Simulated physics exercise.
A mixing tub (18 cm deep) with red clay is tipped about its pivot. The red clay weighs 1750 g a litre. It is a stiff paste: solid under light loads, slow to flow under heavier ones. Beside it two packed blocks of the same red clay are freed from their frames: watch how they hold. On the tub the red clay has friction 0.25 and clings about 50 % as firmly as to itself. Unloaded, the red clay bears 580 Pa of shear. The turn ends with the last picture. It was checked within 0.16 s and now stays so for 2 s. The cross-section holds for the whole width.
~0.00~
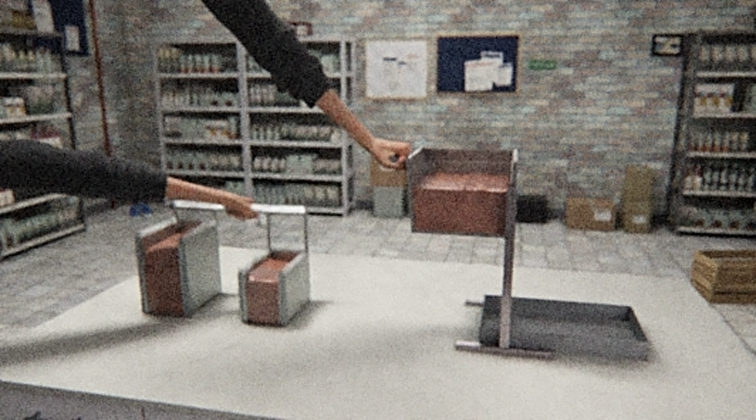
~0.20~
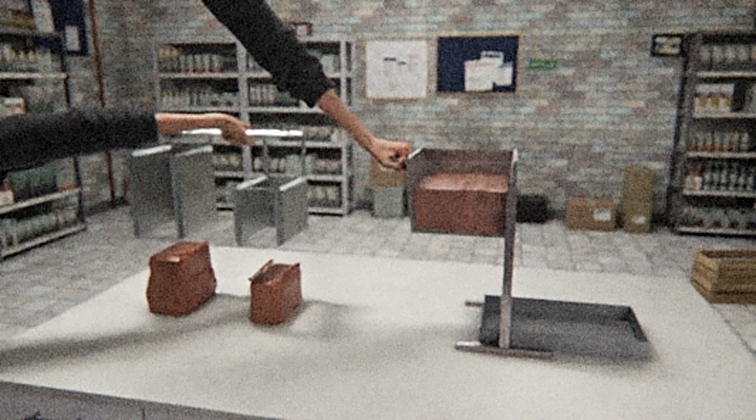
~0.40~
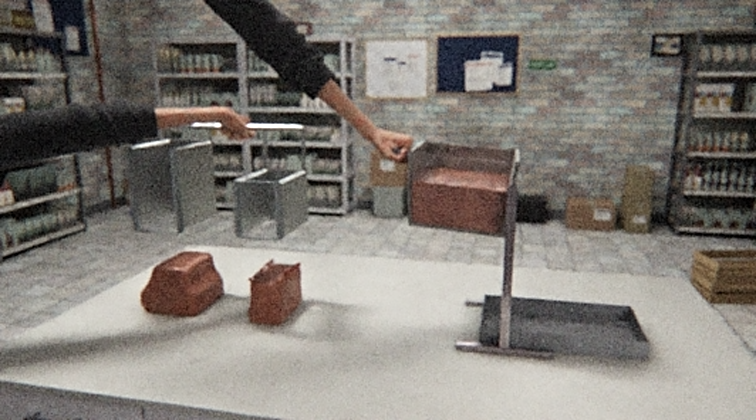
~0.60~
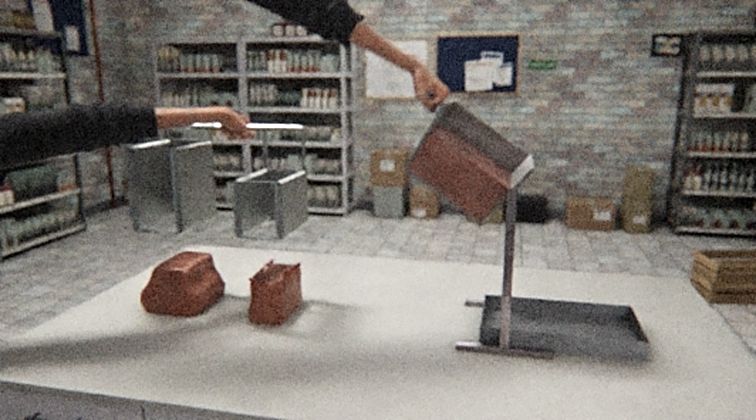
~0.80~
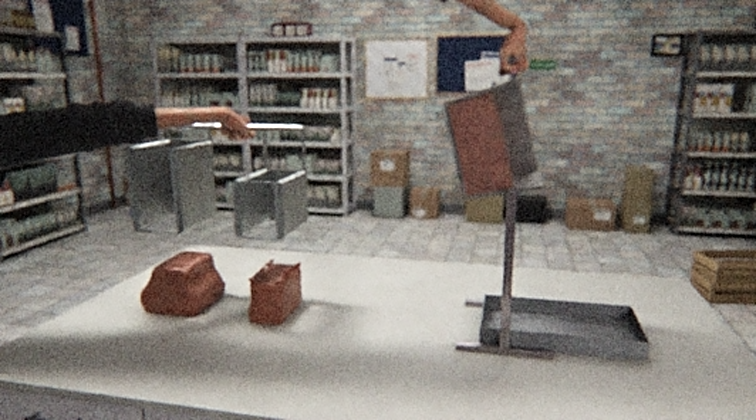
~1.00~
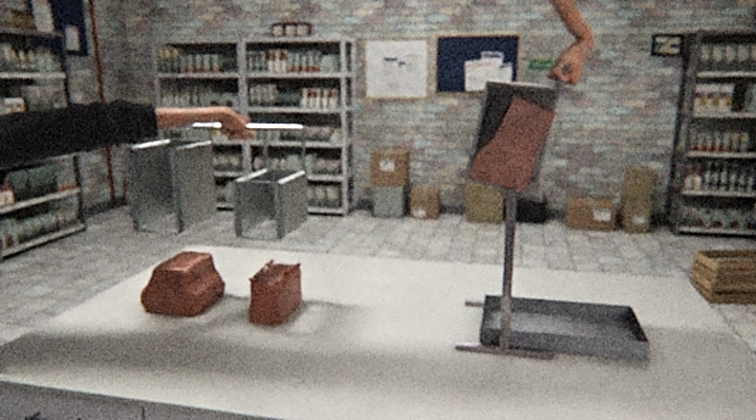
Two red clay blocks stood bare after a hand lifted off their metal casings, and the bigger one slumped; then another hand swung a clay-filled tub up and over rightward, the clay shifting inside.
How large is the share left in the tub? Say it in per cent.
Close to 38 per cent.
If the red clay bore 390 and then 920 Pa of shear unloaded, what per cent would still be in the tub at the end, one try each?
In that order: 35 %, 40 %.
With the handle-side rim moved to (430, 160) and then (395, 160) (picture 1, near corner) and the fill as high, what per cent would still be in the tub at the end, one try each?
In turn about 40 %, 35 %.
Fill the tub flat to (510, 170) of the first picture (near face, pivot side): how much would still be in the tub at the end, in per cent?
In that case some 30 per cent.
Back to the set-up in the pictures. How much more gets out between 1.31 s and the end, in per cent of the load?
Some 0 per cent.
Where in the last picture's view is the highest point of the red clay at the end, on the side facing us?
At about (503, 154).
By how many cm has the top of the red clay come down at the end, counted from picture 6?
Roughly 13 cm.
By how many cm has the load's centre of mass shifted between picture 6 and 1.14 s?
Some 9 cm.
After 1.14 s, the tub is at 100 degrees and holds 60 %.
After 1.31 s, the tub is at 100 degrees and holds 38 %.
After 1.48 s, the tub is at 100 degrees and holds 38 %.
After 1.65 s, the tub is at 100 degrees and holds 38 %.
After 3.00 s, at the end, the tub is at 100 degrees and holds 38 %.
